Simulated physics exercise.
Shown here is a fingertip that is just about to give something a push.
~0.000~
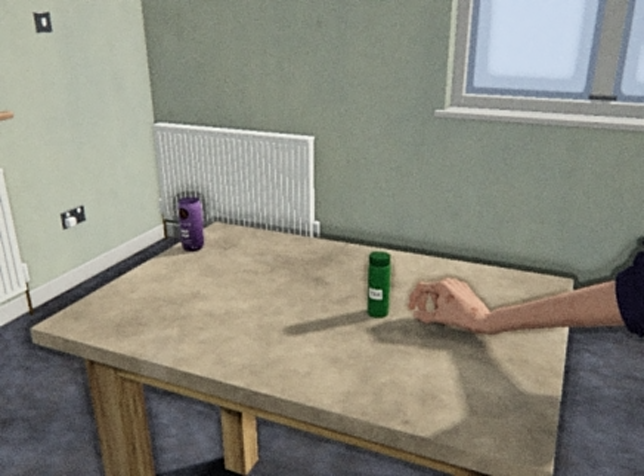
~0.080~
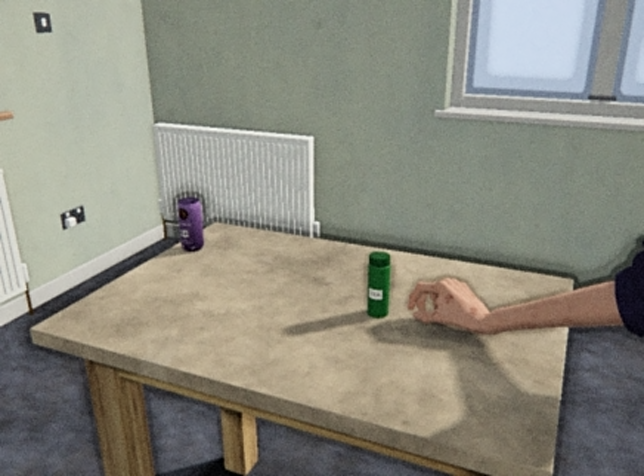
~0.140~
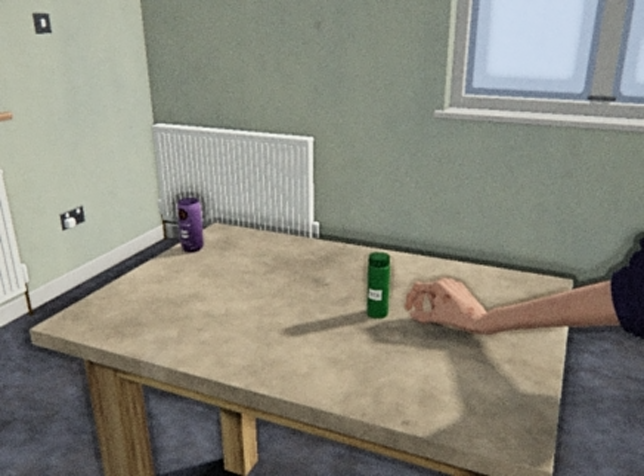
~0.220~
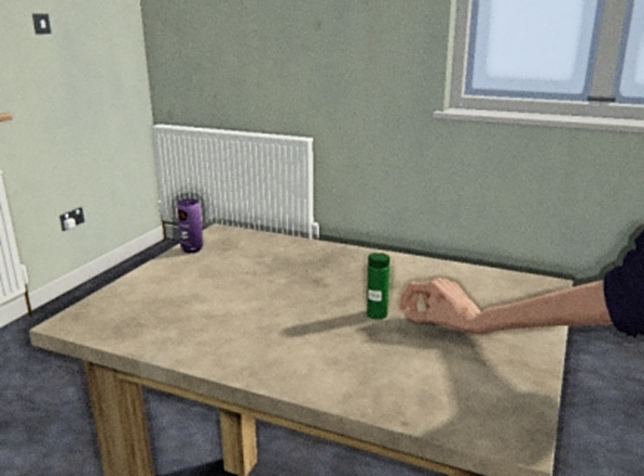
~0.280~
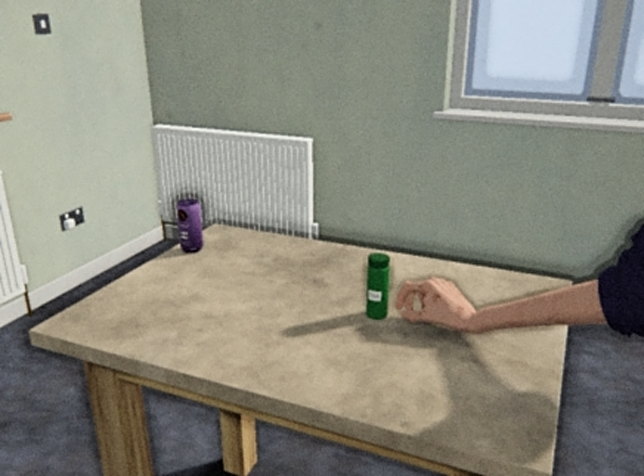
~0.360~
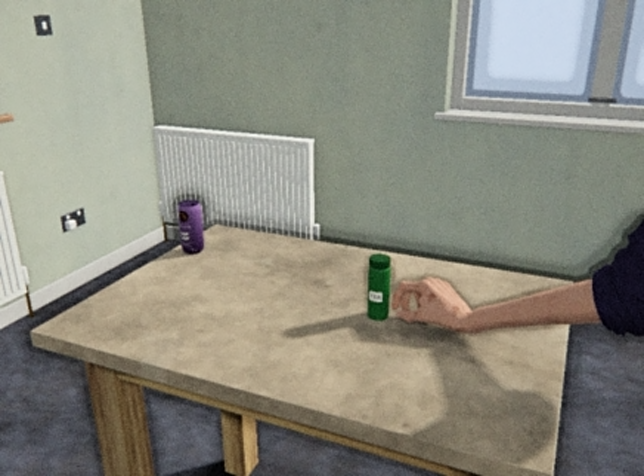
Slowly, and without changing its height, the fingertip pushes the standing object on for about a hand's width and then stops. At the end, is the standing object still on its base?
Yes.
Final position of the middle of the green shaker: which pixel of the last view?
The object ends up somewhere near (323, 277).
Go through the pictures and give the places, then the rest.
The first frame shows green shaker (379, 285).
The second frame shows green shaker (379, 285).
The third frame shows green shaker (378, 285).
The fourth frame shows green shaker (378, 286).
The fifth frame shows green shaker (378, 286).
The sixth frame shows green shaker (379, 287).
By 0.66 s, green shaker moved about its own width near (366, 285).
By 0.86 s, green shaker moved about its own width near (354, 282).
By 1.16 s, green shaker moved well along near (335, 279).
By 1.46 s, green shaker moved well along near (323, 277).
When it is over (2.4 s), moved from the start, green shaker. End places, in pixels of the last picture, green shaker near (323, 277).
